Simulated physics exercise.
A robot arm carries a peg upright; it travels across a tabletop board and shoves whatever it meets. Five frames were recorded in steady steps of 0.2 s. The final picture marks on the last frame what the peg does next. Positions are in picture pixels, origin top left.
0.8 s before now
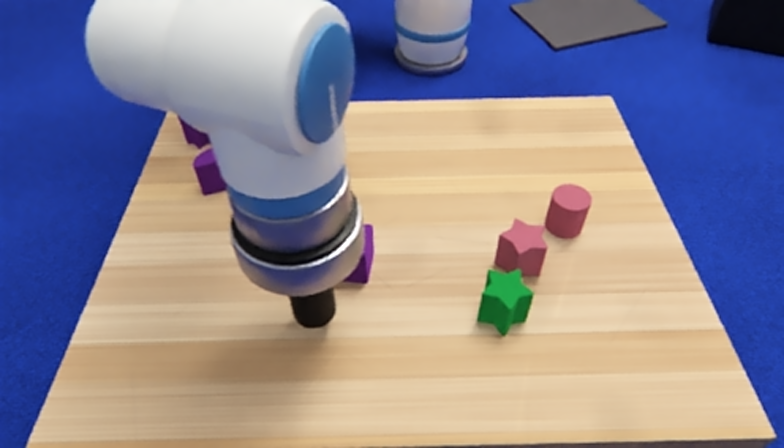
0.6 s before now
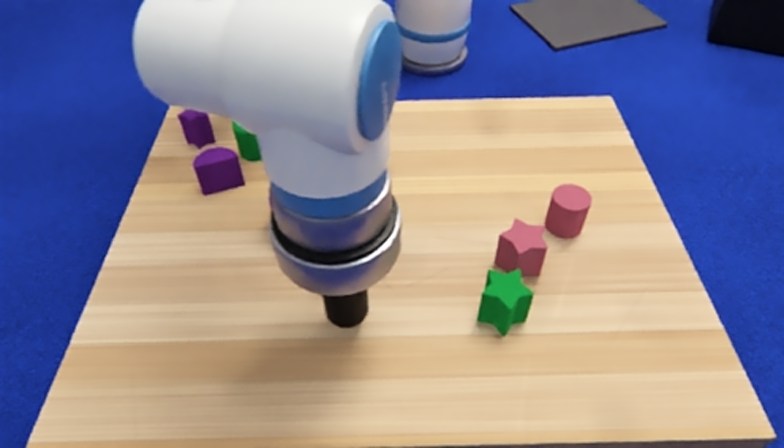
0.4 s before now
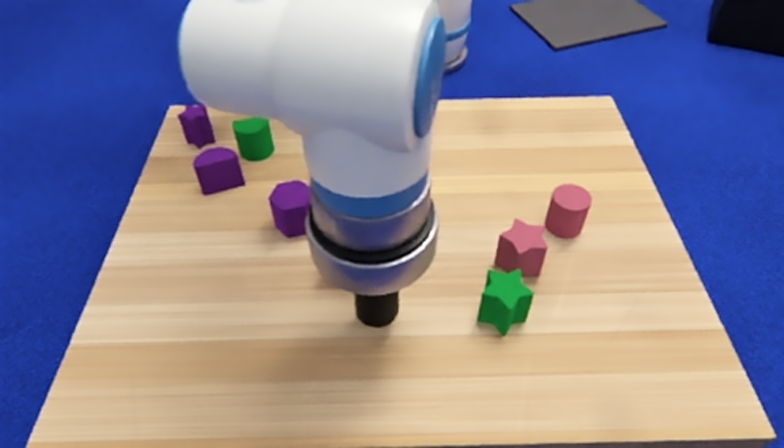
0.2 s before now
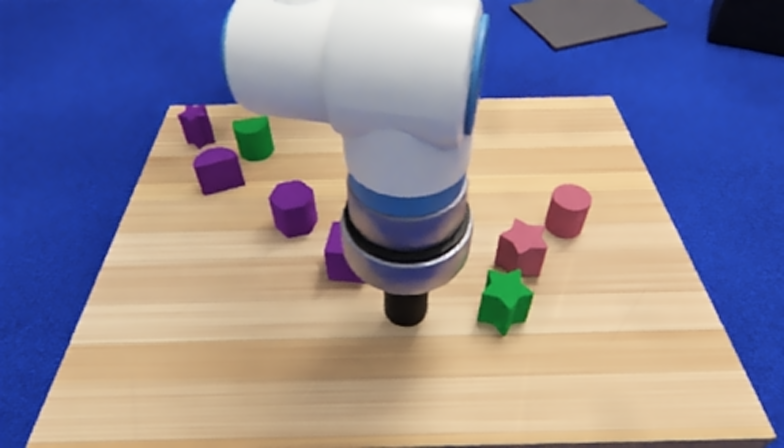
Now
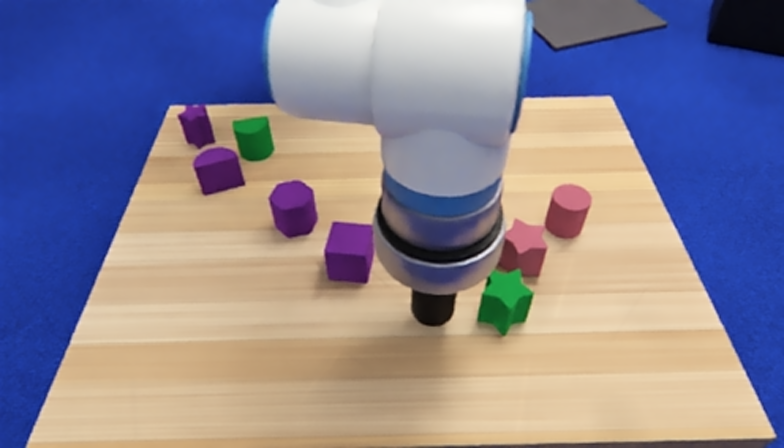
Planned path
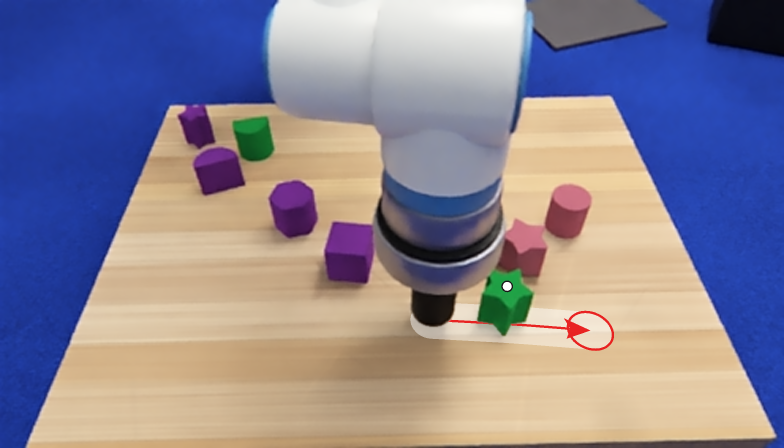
A white robot arm with a black peg slid steadily right across a wooden board, uncovering purple and green blocks behind it and drawing close to the green star, while the blocks stayed still.
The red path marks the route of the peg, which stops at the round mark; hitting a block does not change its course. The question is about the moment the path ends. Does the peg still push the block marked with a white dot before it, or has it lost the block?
Slipped loose.
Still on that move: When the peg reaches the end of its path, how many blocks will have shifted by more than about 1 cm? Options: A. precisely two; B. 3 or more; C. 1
C - 1.
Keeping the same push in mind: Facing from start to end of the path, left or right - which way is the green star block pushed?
It heads left.
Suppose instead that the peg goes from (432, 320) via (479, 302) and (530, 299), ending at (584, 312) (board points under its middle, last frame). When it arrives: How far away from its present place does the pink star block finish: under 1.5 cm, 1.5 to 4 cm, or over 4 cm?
Its final spot will lie within 1.5 cm of the current one.
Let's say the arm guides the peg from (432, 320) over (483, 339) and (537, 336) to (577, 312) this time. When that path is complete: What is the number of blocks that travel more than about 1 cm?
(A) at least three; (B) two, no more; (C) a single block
C.
The drawn path runs straight from (432, 320) to (590, 330); the dot is on the green star block.
What follows on the original path. One third of the way, peg at (486, 311); green star block at (531, 281), turned 20° anticlockwise.
Two thirds of the way, peg at (541, 315); green star block at (566, 273), turned 70° anticlockwise.
At the end, peg at (595, 319); green star block at (581, 268), turned 115° anticlockwise; pink star block not moved.
